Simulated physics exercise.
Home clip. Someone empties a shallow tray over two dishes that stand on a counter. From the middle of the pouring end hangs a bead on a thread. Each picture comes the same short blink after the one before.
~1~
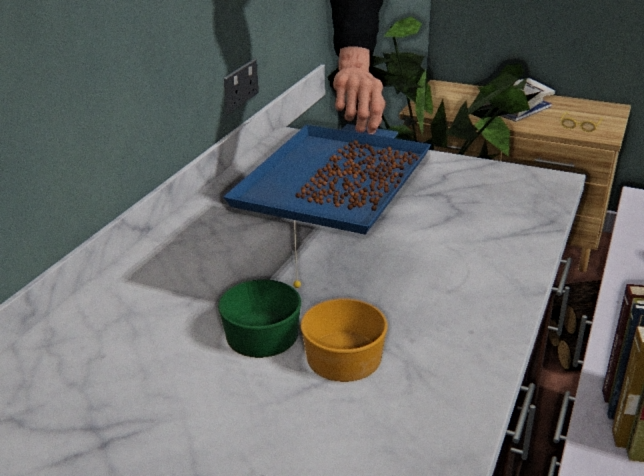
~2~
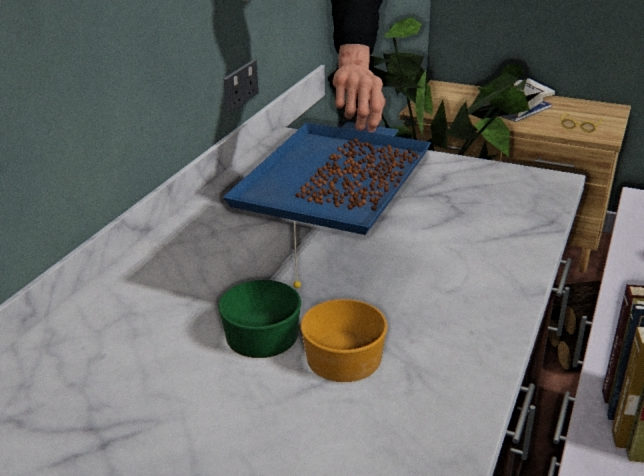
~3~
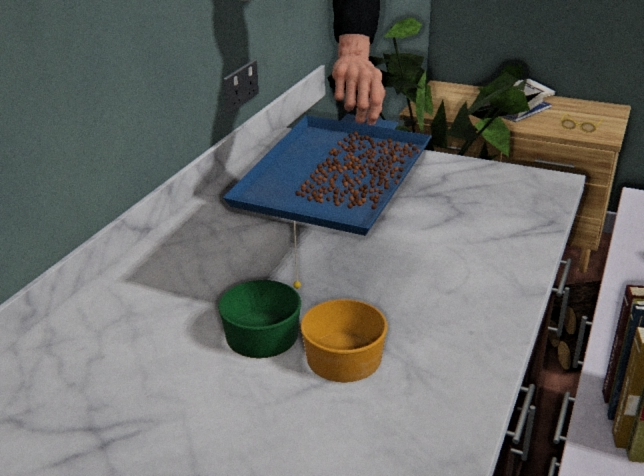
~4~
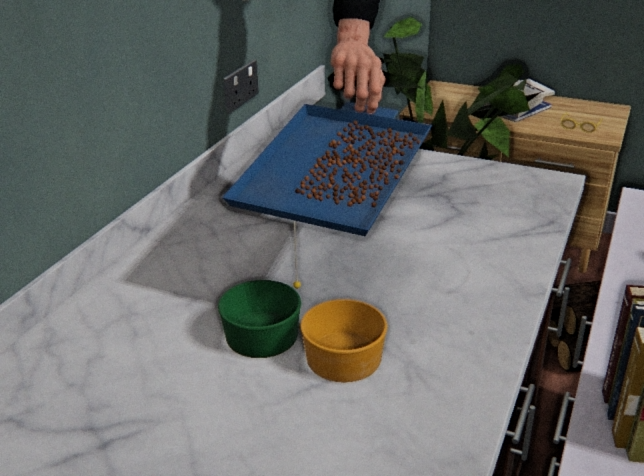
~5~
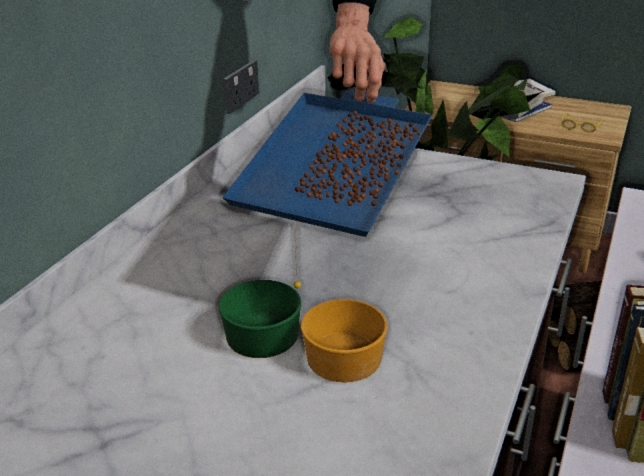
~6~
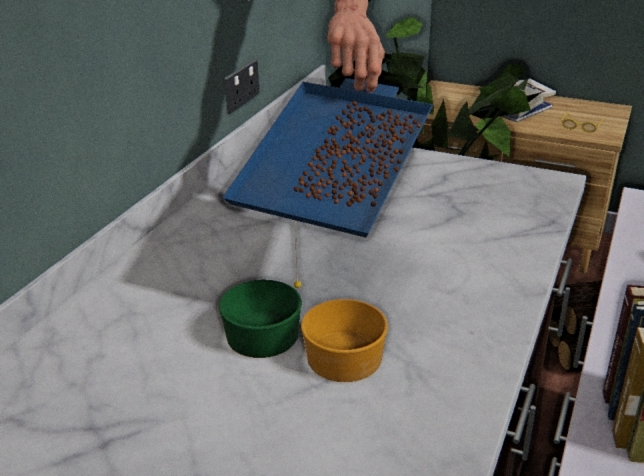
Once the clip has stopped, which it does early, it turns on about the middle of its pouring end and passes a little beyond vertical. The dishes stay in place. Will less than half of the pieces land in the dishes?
No, most of them land there.
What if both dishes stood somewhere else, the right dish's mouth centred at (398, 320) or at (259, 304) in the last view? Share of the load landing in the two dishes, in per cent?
About 50 per cent, then about 10 per cent.
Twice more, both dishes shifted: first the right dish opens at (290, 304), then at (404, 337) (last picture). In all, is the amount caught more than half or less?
First less than half, then most of it.
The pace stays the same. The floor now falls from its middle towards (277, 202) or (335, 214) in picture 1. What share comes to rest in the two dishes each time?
30 %, give or take, and then 90 %.
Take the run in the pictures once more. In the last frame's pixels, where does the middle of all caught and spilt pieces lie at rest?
Around (338, 355).
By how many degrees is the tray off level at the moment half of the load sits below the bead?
Tilt: Around 90 degrees.
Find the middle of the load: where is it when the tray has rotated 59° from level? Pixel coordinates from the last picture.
Around (337, 230).
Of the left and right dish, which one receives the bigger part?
That would be the rightward one.
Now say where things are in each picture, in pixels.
In the first frame, corners of the pouring end at (230, 196) and (365, 223), level; middle of the load at (362, 173), cereal balls; left dish at (242, 338); right dish at (328, 362); bead on its thread at (297, 284).
In the second frame, corners of the pouring end at (230, 196) and (365, 224), level; middle of the load at (362, 172).
In the third frame, corners of the pouring end at (229, 196) and (365, 225), tipped barely, lowest at the right corner; middle of the load at (362, 168).
In the fourth frame, corners of the pouring end at (229, 196) and (365, 226), tipped a little, lowest at the right corner; middle of the load at (361, 162).
In the fifth frame, corners of the pouring end at (229, 196) and (365, 227), tipped a little, lowest at the right corner; middle of the load at (361, 156).
In the sixth frame, corners of the pouring end at (229, 195) and (365, 228), tipped clearly, lowest at the right corner; middle of the load at (361, 152), about a third on the move; left dish at (242, 339); right dish at (328, 362).
Soon, tray tipped steeply; about two thirds on the tray; a small part in the right dish; a stray few outside both; about a quarter in the air.
A while on, tray tipped right over; a small part on the tray; about two thirds in the right dish; a small part in the left dish; a small part outside both; about a quarter in the air.
Towards the end, tray tipped past a quarter turn; most in the right dish; a small part in the left dish; a small part outside both.
Finally, tray tipped past a quarter turn; most in the right dish; a small part in the left dish; a small part outside both.
